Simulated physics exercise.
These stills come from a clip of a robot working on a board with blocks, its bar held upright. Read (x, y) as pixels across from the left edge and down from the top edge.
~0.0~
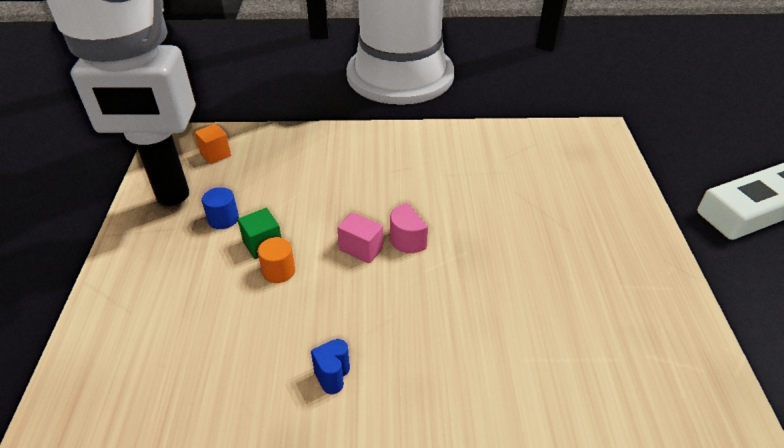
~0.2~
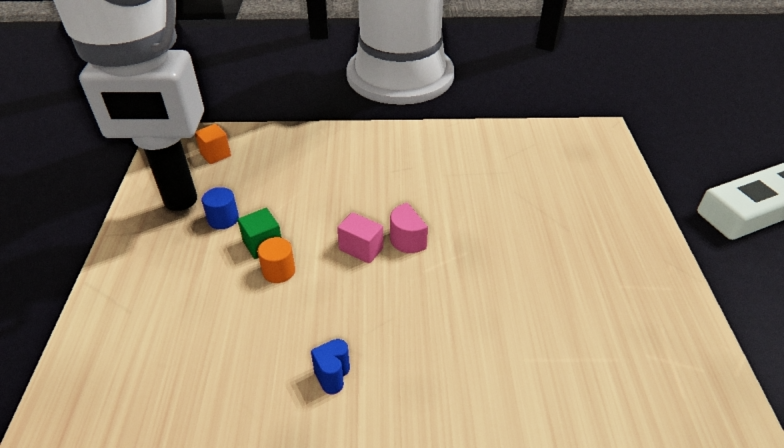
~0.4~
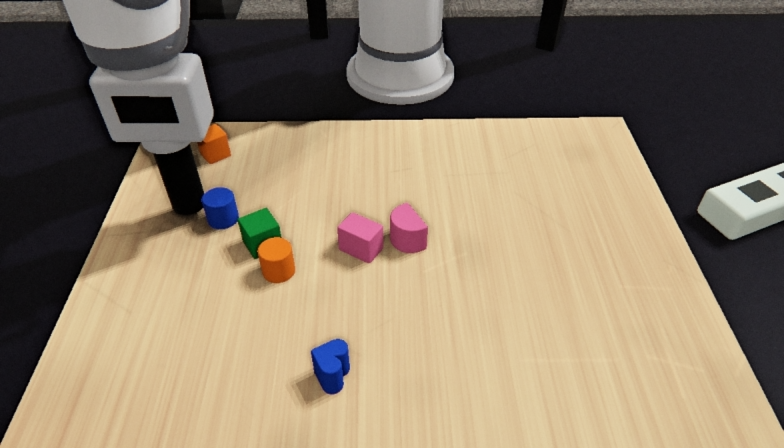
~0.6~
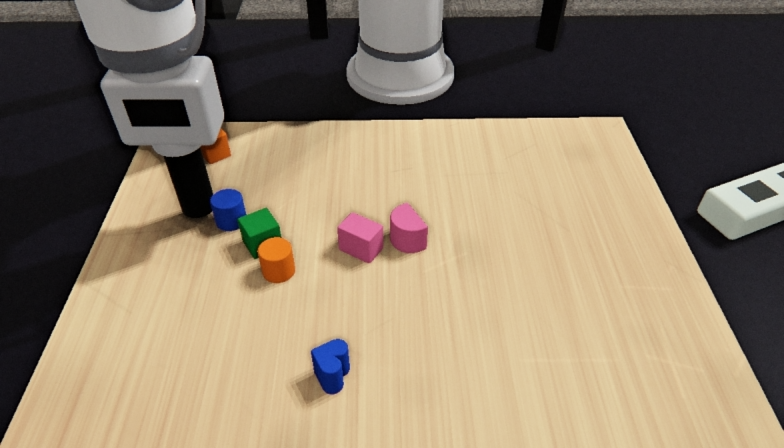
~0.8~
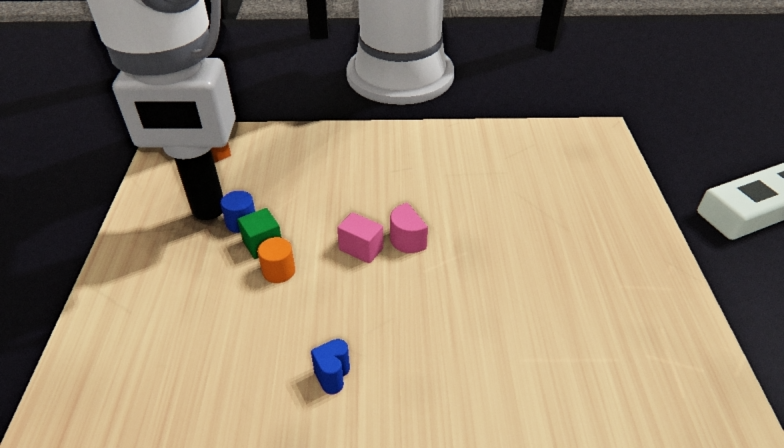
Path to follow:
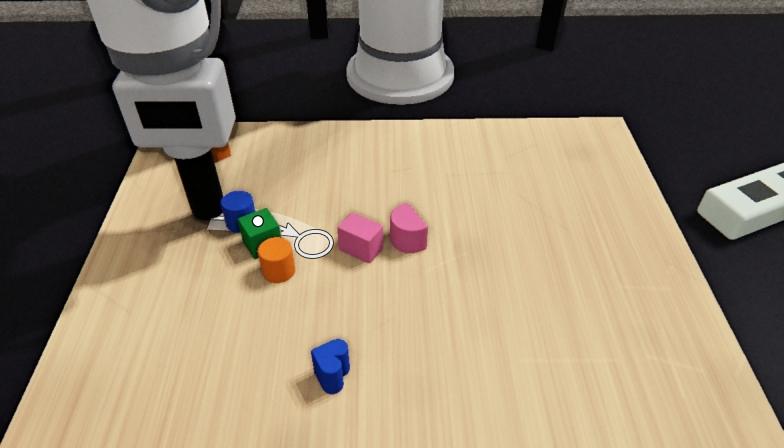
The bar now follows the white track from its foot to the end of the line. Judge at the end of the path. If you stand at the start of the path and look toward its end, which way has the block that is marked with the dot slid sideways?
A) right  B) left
The correct letter is A.
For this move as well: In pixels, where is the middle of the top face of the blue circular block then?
The top centre is at (342, 210).
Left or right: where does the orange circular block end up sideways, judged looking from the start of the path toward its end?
Well, taking the path from its start to its end as straight ahead, the orange circular block moves to the right.
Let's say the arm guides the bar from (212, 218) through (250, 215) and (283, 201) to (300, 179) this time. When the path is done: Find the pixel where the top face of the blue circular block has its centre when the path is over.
The spot you're after is about (289, 202) in the image.
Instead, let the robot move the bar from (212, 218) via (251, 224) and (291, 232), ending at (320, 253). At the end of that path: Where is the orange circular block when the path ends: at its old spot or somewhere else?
It is shifted.
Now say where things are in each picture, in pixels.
The first frame shows bar tip at (173, 195); block tops, blue circular block at (217, 196); green square piece at (258, 221); orange circular block at (275, 248); pink oblong at (360, 226).
The second frame shows bar at (181, 200); blocks unchanged.
The third frame shows bar at (190, 204); blocks unchanged.
The fourth frame shows bar at (199, 207); blue circular block at (226, 198).
The fifth frame shows bar at (209, 209); blue circular block at (236, 200); green square piece at (258, 221); orange circular block at (275, 248); pink oblong at (360, 226).
Path on the board, from (212, 218) through (249, 220) and (283, 229) to (314, 244); the dot is on the green square piece.
The first path, step by step. One third of the way, bar at (249, 212); blue circular block at (277, 203); green square piece at (266, 226), turned 30° clockwise.
Two thirds of the way, bar at (282, 220); blue circular block at (313, 207); green square piece at (271, 230), turned 40° clockwise; orange circular block at (275, 256).
At the end, bar at (313, 235); blue circular block at (342, 210); green square piece at (281, 238), turned 65° clockwise; orange circular block at (272, 266); pink oblong at (368, 227), turned 25° clockwise.
